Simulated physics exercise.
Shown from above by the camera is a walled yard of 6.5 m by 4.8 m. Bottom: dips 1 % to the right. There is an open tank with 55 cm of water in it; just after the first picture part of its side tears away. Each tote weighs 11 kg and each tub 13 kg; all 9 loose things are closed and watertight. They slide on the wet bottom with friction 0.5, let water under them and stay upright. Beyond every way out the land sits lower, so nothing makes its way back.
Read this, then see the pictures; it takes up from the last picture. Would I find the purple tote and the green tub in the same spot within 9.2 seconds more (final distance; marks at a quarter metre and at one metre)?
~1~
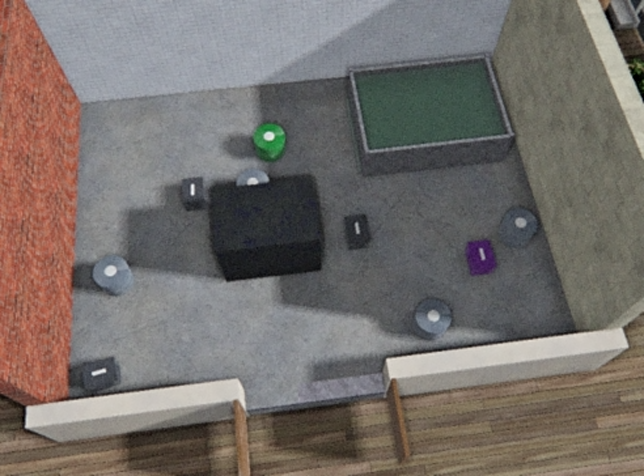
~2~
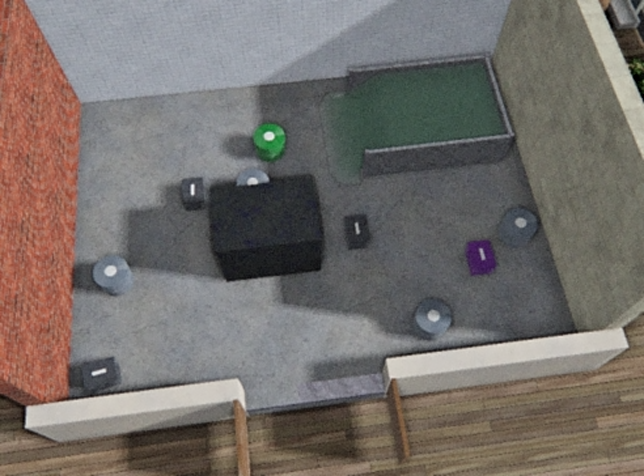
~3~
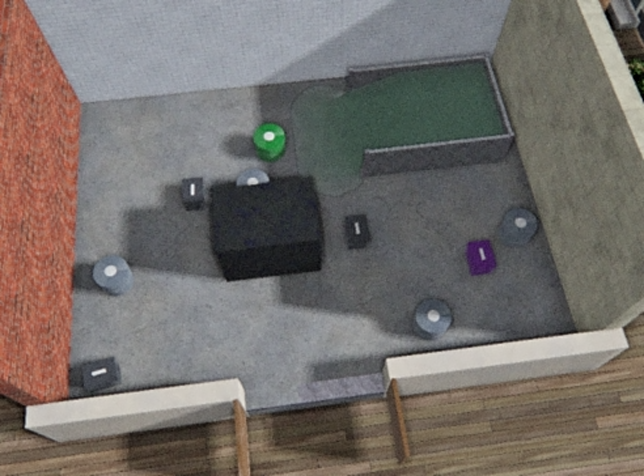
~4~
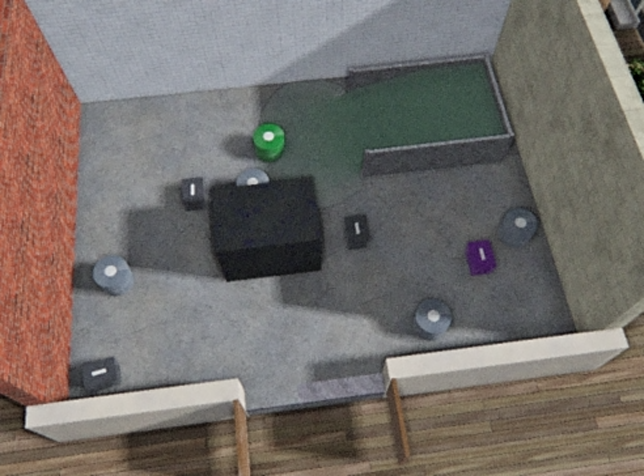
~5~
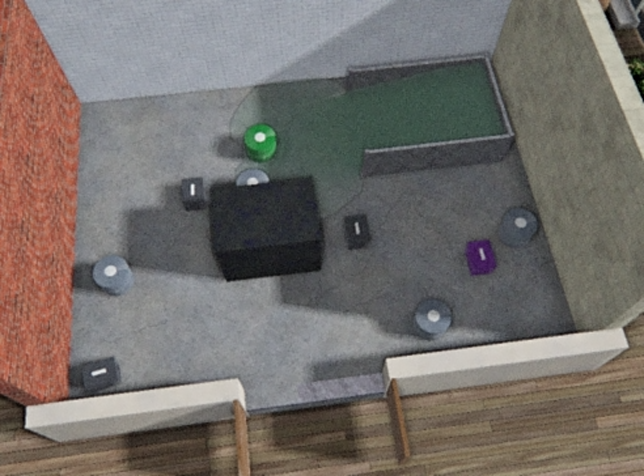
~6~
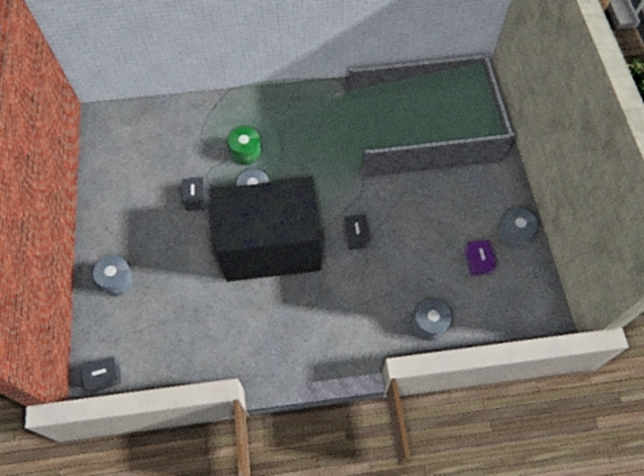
So the purple tote barely leaves its spot, and as for the green tub, it is moved a long way.
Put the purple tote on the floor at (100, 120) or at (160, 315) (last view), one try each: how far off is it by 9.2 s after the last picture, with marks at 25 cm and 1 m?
Order of tries: It is flushed away; it is flushed away.
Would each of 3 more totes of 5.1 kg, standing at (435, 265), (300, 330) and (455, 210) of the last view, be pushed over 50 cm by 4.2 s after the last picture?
Listed order gives within the limit, within the limit, within the limit.
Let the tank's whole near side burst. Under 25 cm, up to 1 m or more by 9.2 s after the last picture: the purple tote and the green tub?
The purple tote is swept a long way; the green tub remains where it was.
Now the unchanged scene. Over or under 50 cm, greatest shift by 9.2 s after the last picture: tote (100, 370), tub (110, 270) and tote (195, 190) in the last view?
In sequence - crossed the line; crossed the line; crossed the line.
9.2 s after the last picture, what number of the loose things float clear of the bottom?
Answer: 0.
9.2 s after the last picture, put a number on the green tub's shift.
350 cm.
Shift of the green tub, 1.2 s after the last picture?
It is about 250 cm out of place by then.
Then, 1.2 s after the last picture the purple tote is near (482, 254), 0.0 m from its start, aground; the green tub is near (104, 149), 2.4 m from its start, aground; 0 of 9 are out; 0 afloat.
Then, 3.8 s after the last picture the purple tote is near (482, 254), 0.0 m from its start, aground; the green tub is near (109, 216), 2.5 m from its start, afloat; 0 of 9 are out; 3 afloat.
Then, 6.2 s after the last picture the purple tote is near (482, 254), 0.0 m from its start, aground; the green tub is near (97, 310), 3.4 m from its start, afloat; 0 of 9 are out; 2 afloat.
Then, 9.2 s after the last picture the purple tote is near (482, 254), 0.0 m from its start, aground; the green tub is near (89, 297), 3.3 m from its start, aground; 0 of 9 are out; 0 afloat.
